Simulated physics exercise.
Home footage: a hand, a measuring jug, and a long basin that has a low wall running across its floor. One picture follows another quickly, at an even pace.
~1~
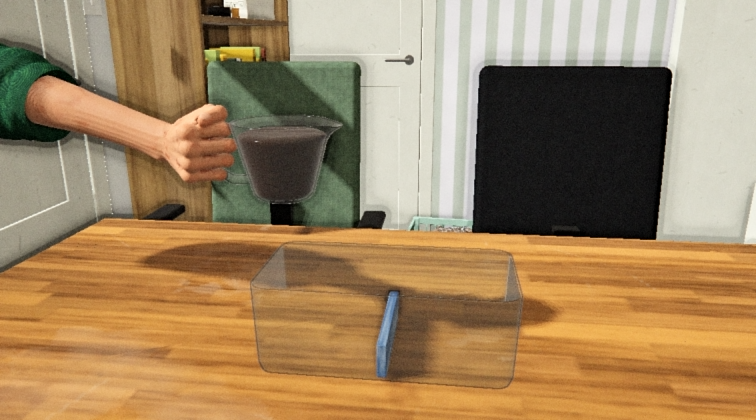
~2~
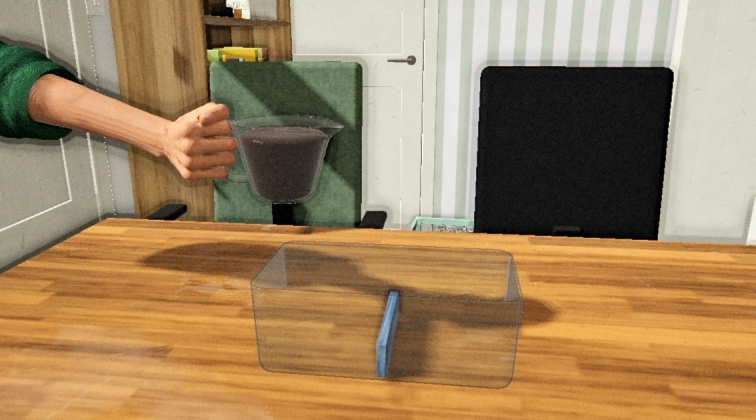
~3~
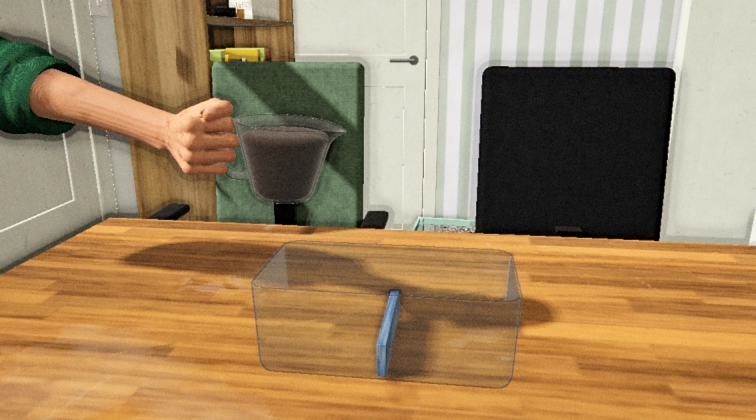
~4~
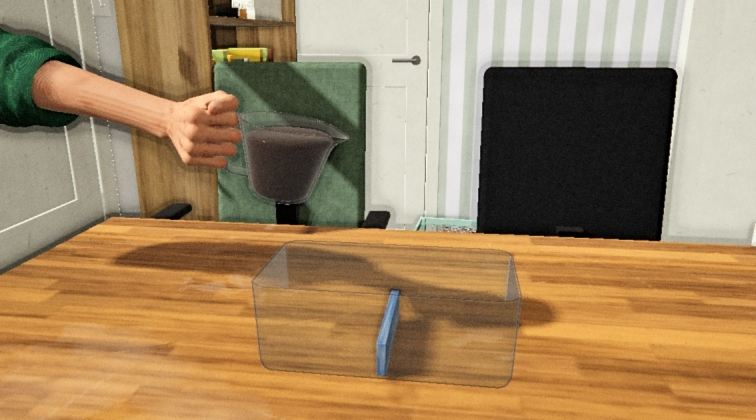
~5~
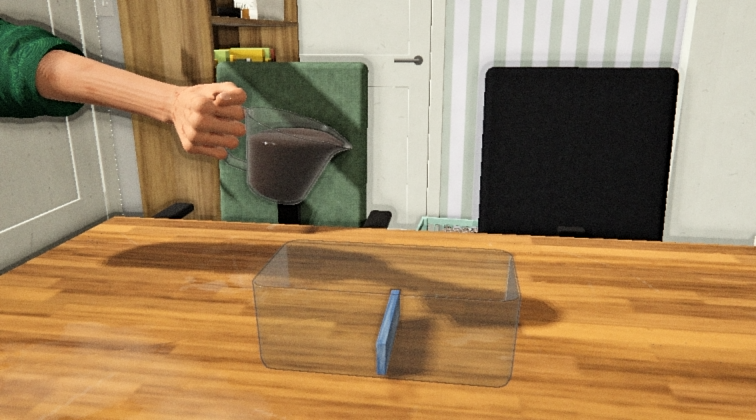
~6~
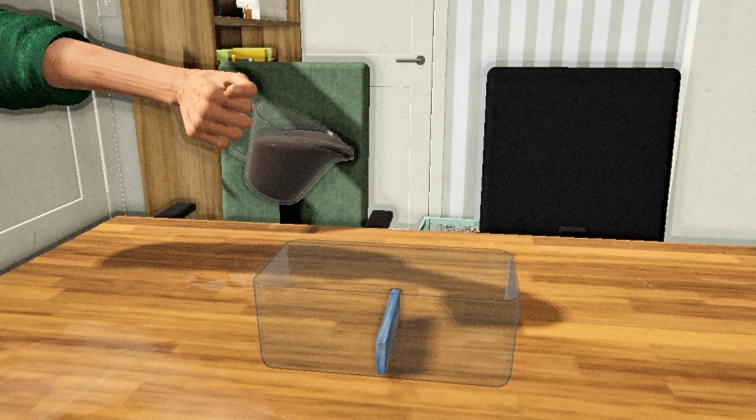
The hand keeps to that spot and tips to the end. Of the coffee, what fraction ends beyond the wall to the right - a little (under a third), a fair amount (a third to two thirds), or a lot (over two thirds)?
A fair amount, a third to two thirds.
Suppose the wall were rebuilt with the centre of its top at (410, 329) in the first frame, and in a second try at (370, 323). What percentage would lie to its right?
I'd expect near 15 percent the first time and near 80 percent the next.
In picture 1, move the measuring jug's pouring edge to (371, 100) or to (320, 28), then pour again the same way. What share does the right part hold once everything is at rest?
Estimate, in order: 90 and 40 per cent.
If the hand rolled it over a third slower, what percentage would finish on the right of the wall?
Around 50 in a hundred.
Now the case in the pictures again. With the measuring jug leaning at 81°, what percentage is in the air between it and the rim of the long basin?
Roughly 30 percent.
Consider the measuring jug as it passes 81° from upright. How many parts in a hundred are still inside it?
Around 45 in a hundred has not poured out yet.
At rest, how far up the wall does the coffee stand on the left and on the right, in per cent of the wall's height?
Left 30 per cent, right 20.
A moment on, the measuring jug is tipped on its side and 43 per cent is still to pour, 7 is left of the wall and 22 right of it.
Next, the measuring jug is tipped on its side and 7 per cent is still to pour, 45 is left of the wall and 40 right of it.
Then the measuring jug is tipped on its side and 0 per cent is still to pour, 58 is left of the wall and 40 right of it.
Later the measuring jug is tipped on its side and 0 per cent is still to pour, 58 is left of the wall and 41 right of it.
Finally, 58 per cent lies left of the wall, 41 right of it and 1 outside.
